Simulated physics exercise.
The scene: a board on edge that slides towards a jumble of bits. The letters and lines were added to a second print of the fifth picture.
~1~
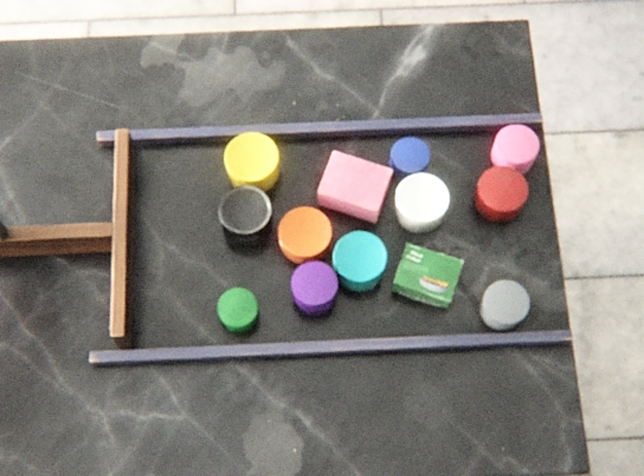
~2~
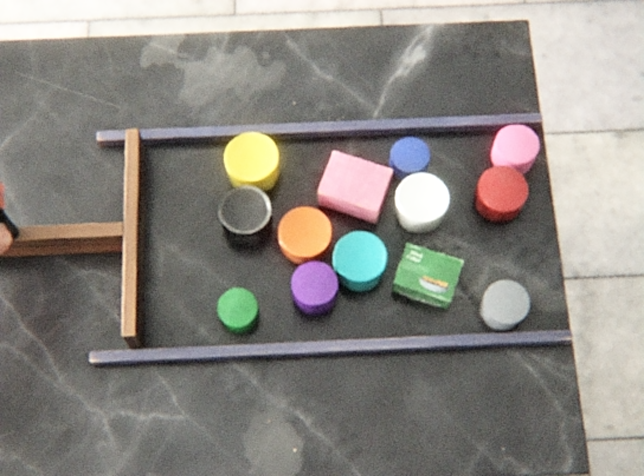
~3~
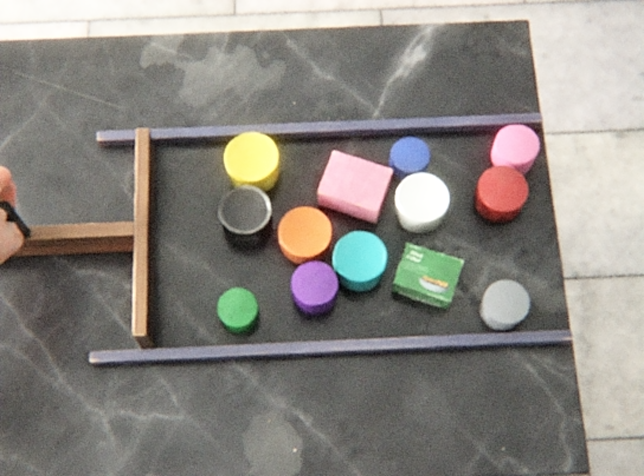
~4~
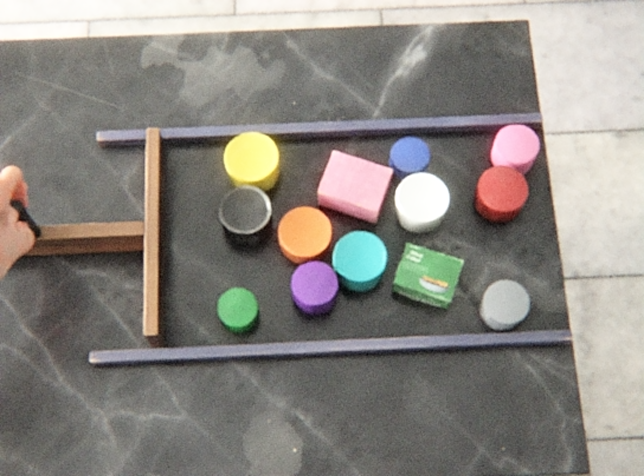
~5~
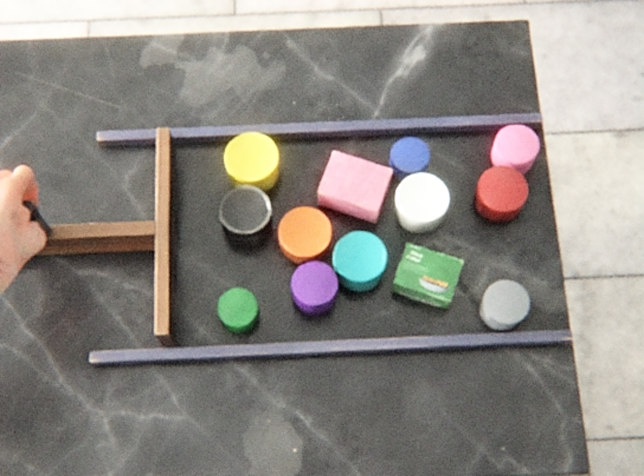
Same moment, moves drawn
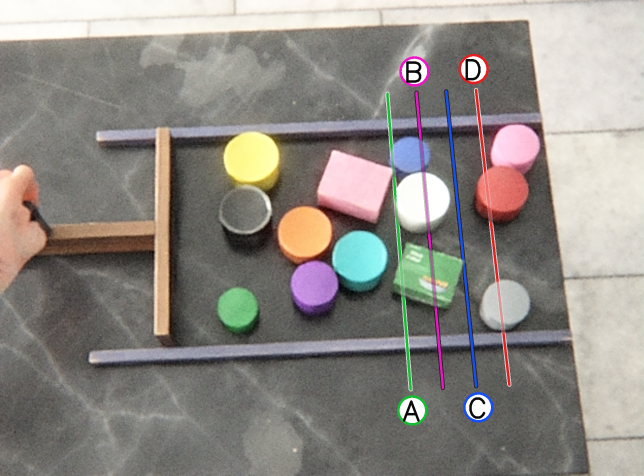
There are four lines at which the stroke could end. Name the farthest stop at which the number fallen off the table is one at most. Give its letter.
Up to line A.
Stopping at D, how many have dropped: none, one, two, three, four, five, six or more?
In all, six or more.
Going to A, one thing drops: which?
It is the grey pot.
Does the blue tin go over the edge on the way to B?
By then, no.
On the marked copy, A at (398, 234); B at (429, 232); C at (460, 231); D at (492, 230).
Following A. Soon after the start, board (247, 223); green pot (278, 309); yellow jar (280, 163).
Later, board (333, 220); grey pot (546, 308); green packet (497, 281).
In the end, board (395, 217); grey pot over the edge; green packet (557, 286); one fallen.
As for the rest, B drops four; C drops seven; D drops eight.
